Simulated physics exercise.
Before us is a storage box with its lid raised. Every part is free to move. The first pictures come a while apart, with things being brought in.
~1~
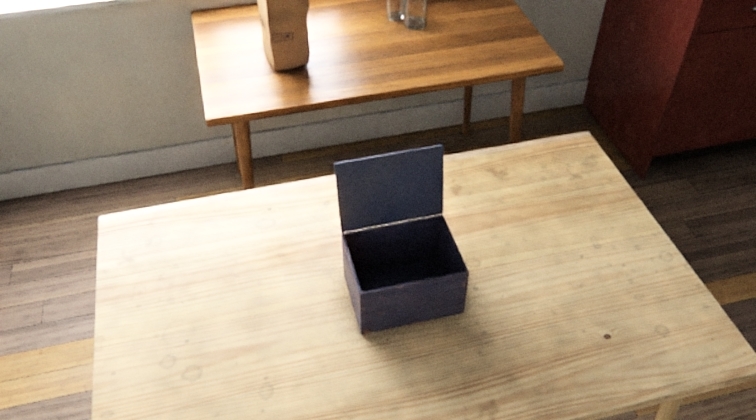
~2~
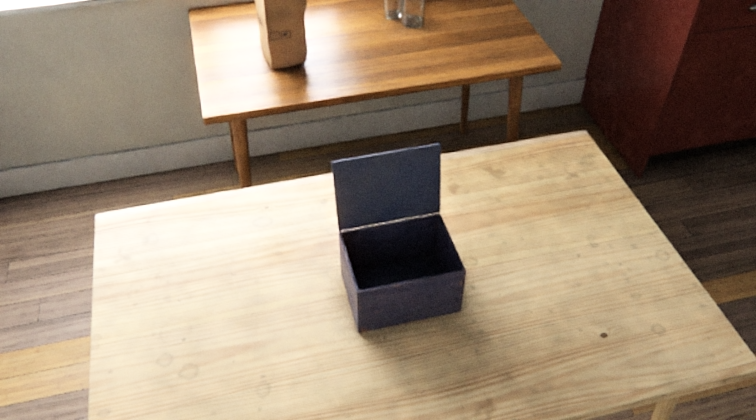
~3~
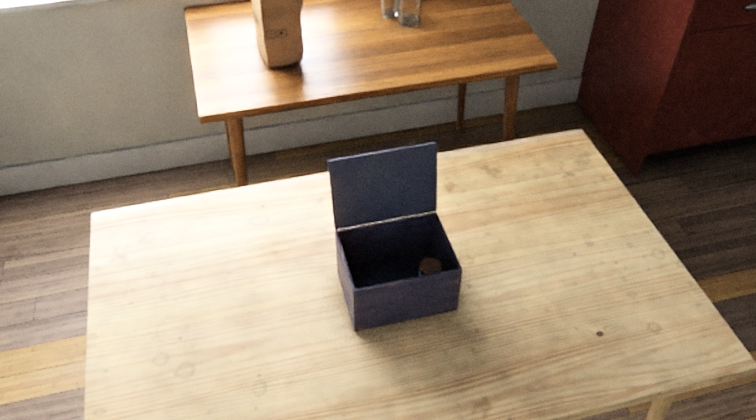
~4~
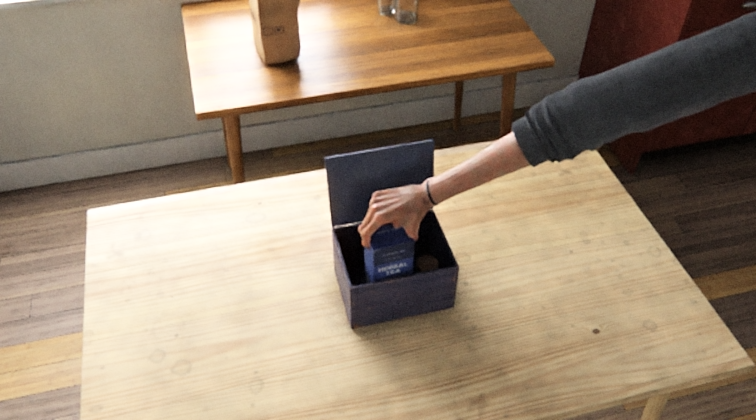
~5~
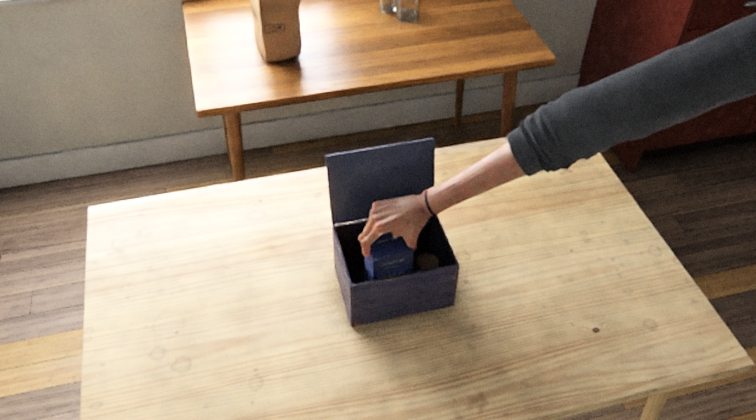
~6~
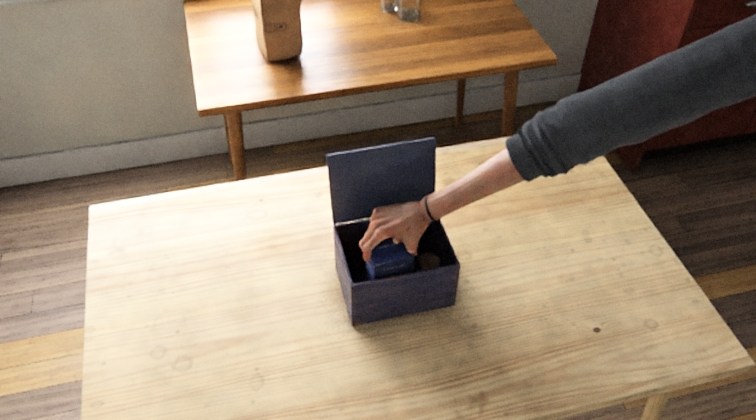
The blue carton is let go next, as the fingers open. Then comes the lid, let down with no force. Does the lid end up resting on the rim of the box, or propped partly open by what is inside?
The lid leaves a gap.
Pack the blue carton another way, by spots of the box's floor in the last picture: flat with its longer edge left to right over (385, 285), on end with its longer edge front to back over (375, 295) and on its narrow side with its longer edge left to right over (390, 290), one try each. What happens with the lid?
Try one: Closed. Try two: Not closed. Try three: Closed.
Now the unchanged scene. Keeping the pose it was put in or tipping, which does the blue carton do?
Result: The blue carton remains as it was set.
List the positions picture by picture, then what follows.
The last thing is not in view yet, in the first picture.
The last thing is not in view yet, in the second picture.
The last thing is not in view yet, in the third picture.
Coming down; blue carton (388, 262), in the fourth picture.
Coming down; blue carton (388, 270), in the fifth picture.
In place under the hand; blue carton (389, 275), in the sixth picture.
Then, 1.20 s on from there, lid starting down.
Then, 1.70 s on from there, lid 53° above the rim.
Then, 2.00 s on from there, lid 32° above the rim.
Then, 3.70 s on from there, lid 21° above the rim.
In the end, lid 21° above the rim; both unmoved. At the end, from the last picture's camera, blue carton near (389, 275).
